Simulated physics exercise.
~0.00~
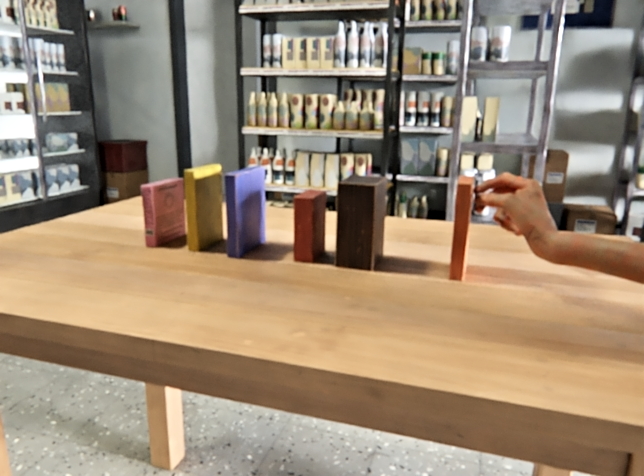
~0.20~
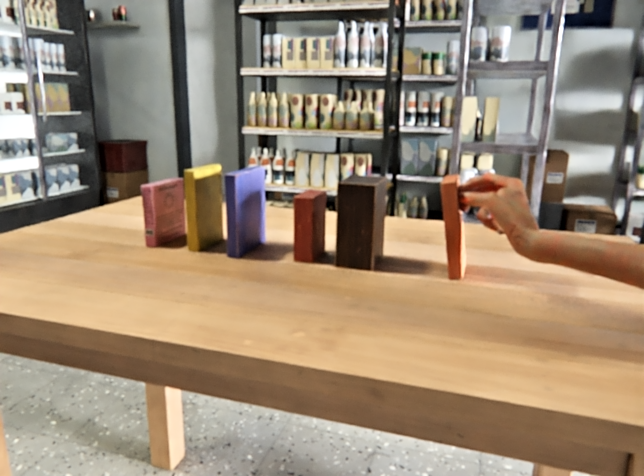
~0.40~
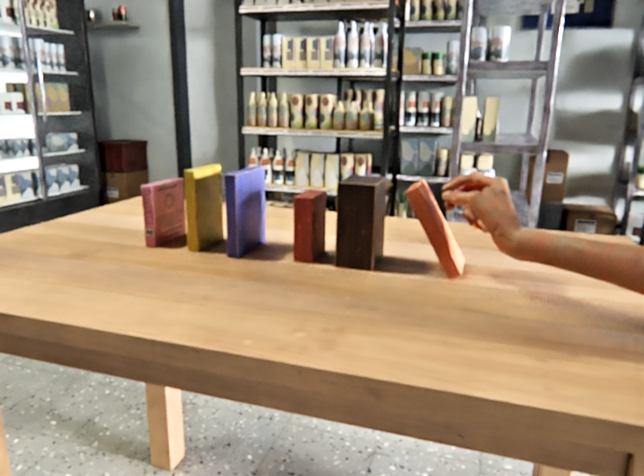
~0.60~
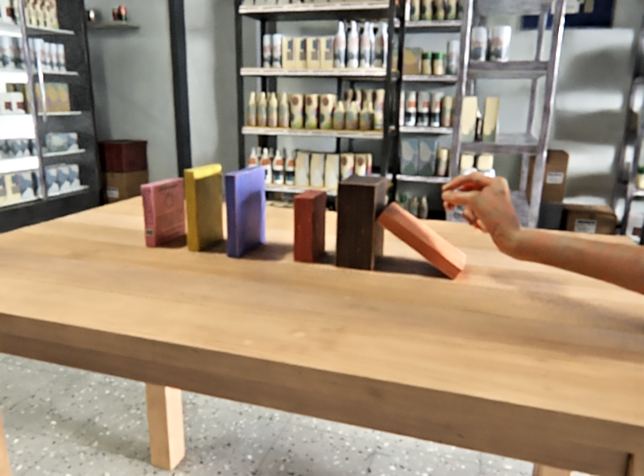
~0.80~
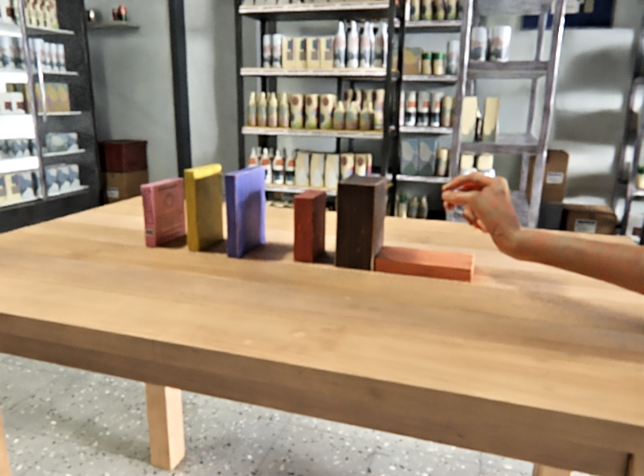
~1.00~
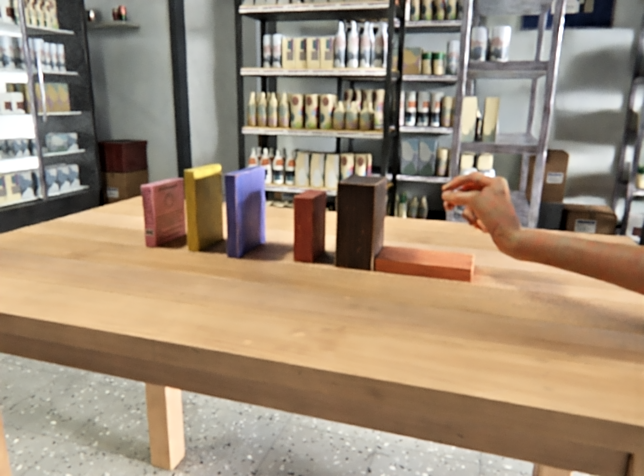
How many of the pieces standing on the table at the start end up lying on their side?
Only one of them, the orange block, ends up lying on its side.
